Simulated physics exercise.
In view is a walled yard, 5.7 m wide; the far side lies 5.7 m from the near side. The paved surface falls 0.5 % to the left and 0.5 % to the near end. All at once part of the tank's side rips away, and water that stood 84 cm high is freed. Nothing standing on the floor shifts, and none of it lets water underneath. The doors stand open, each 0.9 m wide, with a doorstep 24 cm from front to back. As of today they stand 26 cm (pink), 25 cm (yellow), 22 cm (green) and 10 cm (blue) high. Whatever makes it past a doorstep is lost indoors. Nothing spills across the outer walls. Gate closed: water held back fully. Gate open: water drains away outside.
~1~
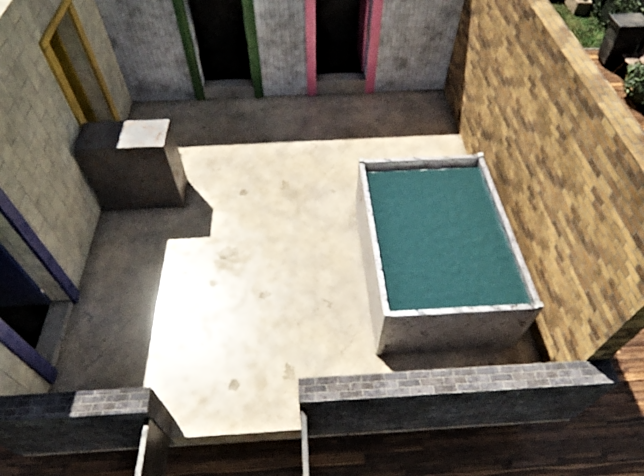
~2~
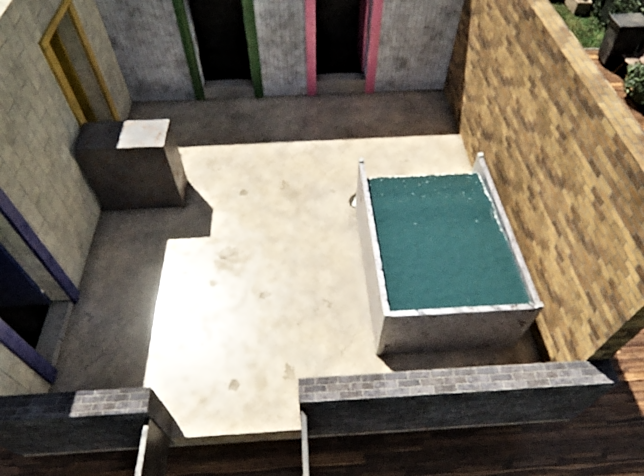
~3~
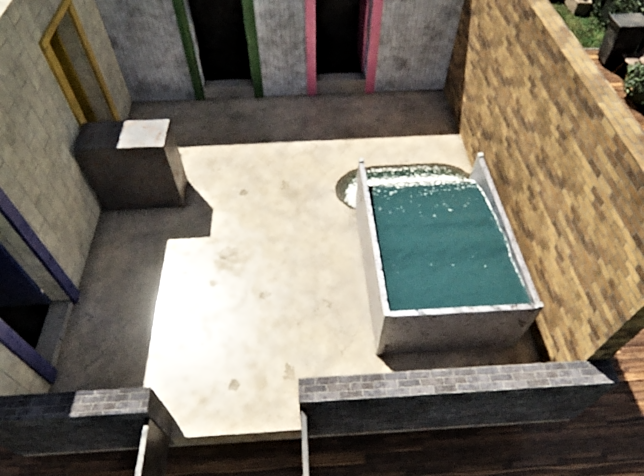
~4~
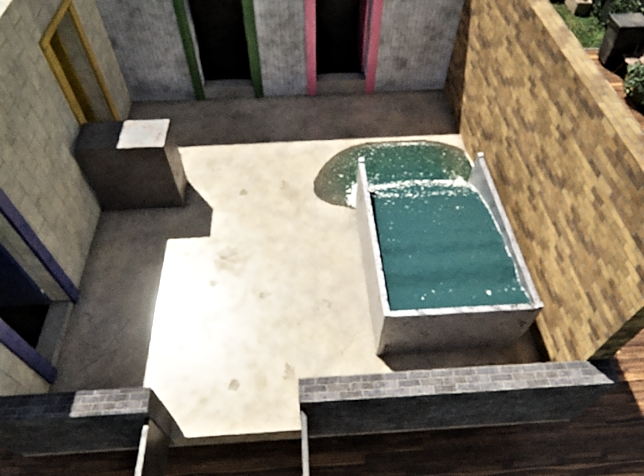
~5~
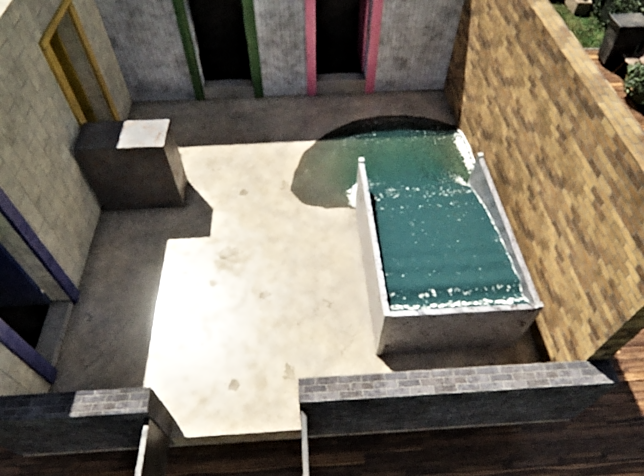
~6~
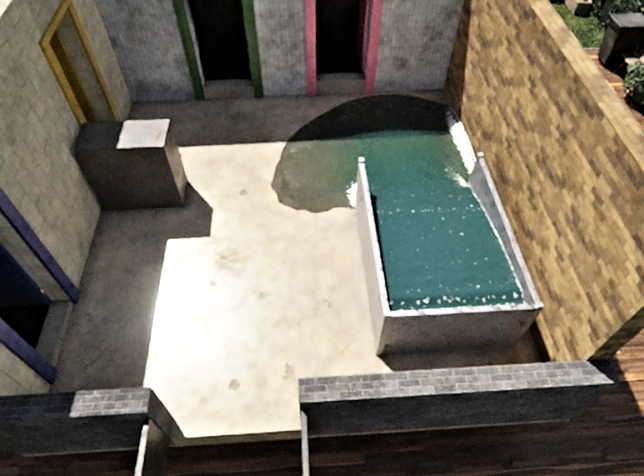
In a walled yard, water pours from the tank's open far side and spreads across the paving.
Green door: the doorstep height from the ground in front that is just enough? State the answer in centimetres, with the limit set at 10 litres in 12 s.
19 cm.
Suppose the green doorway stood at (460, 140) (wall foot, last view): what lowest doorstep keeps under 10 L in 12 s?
Around 26 cm would do it.
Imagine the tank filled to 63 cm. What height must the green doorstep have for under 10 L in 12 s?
Around 14.0 cm high.
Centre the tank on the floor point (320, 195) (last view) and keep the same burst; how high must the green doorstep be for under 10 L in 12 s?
Some 27 cm.
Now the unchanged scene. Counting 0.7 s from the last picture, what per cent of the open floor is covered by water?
About 35 per cent.
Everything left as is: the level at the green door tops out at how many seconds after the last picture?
Some 5.0 s, more or less.
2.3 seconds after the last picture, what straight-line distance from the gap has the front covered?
Around 5.4 m out.
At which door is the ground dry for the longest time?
I'd say the blue one.
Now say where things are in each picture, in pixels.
The tank at (438, 229) is whole and still, 84 cm deep; the green door at (221, 47) is dry, in the first picture.
The gap is on the far side, the front 0.3 m out at a hidden place; the back of the tank holds 84 cm, in the second picture.
The front is at a hidden place, 0.8 m from the gap on the far side; 1.4 m2 of floor is wet, 84 cm left at the back, in the third picture.
The gap is on the far side, the front 1.3 m out at (363, 147); the back of the tank holds 82 cm, in the fourth picture.
The front is at (373, 121), 2.0 m from the gap on the far side; 4.6 m2 of floor is wet, 73 cm left at the back, in the fifth picture.
The front is at (372, 99), 2.6 m from the gap on the far side; 6.4 m2 of floor is wet, 71 cm left at the back; 1.7 m in a straight line remain to the green door at (221, 47), in the sixth picture.
Then, 0.7 s after the last picture water covers 35 % of the floor, deepest (57 cm) near (439, 92); it has not reached the green door.
Then, 2.3 s after the last picture water covers 45 % of the floor, deepest (38 cm) near (142, 105); 17 cm at the green door, 0 litres in over its 22 cm doorstep.
Then, 11.3 s after the last picture water covers 100 % of the floor, deepest (16 cm) near (510, 295); 6 cm at the green door, 4 litres in over its 22 cm doorstep.
At the green door as built, the water peaked near 24 cm, 5.1 s after the last picture.
Run again over the same 12 s with other heights there, 25 litres in over 16 cm, 4 litres over 21.5 cm. The limit of 10 litres is kept from about 19 cm up.
